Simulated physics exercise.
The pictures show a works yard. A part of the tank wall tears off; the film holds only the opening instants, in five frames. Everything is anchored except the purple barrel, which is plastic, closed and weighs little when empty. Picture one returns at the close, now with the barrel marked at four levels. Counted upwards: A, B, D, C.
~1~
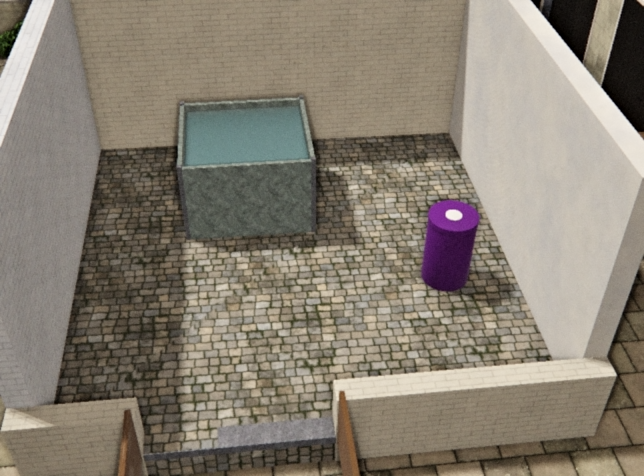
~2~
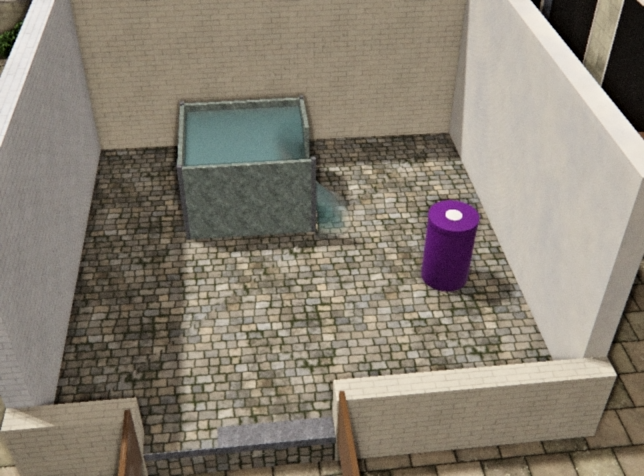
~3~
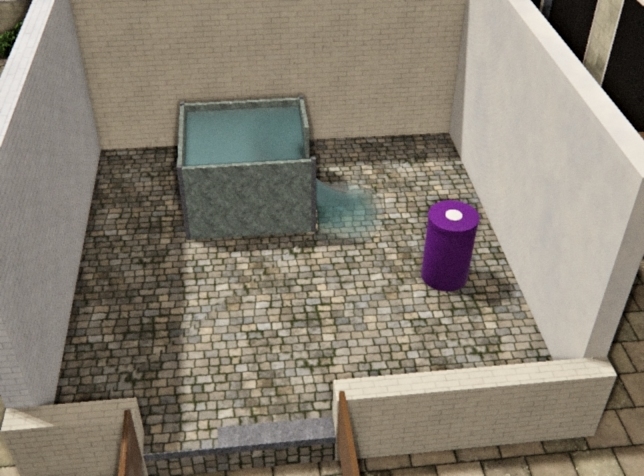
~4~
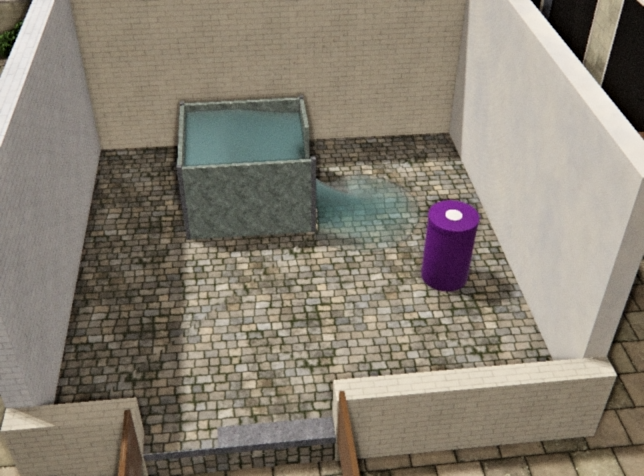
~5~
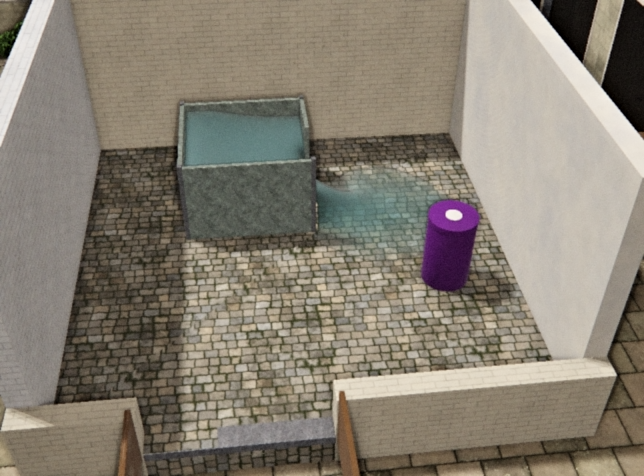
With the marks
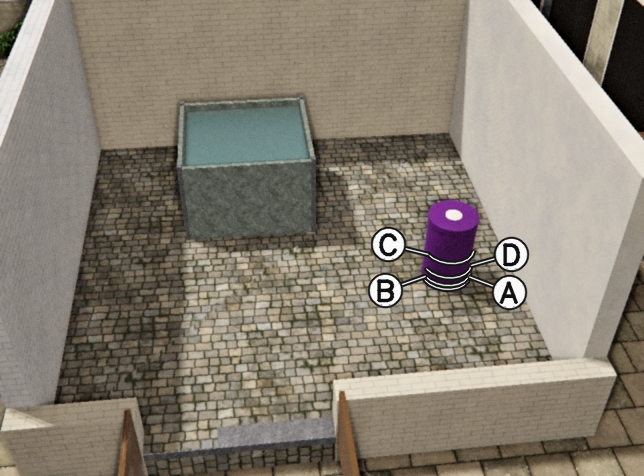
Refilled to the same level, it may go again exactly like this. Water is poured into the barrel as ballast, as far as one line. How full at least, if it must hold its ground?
The limit is C.
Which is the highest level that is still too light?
Level D.
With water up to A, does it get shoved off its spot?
Yes.
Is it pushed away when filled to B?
Yes.
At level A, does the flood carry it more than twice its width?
Yes, clearly.
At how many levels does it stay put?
One of them.
On the marked copy, A at (451, 289); B at (451, 285); C at (455, 263); D at (452, 277); from the bottom up A, B, D, C.
If A is chosen, it is pushed about 5 times its own width away.
If B is chosen, it is pushed about 5 times its own width away.
If C is chosen, it does not move.
If D is chosen, it is pushed about twice its own width away.
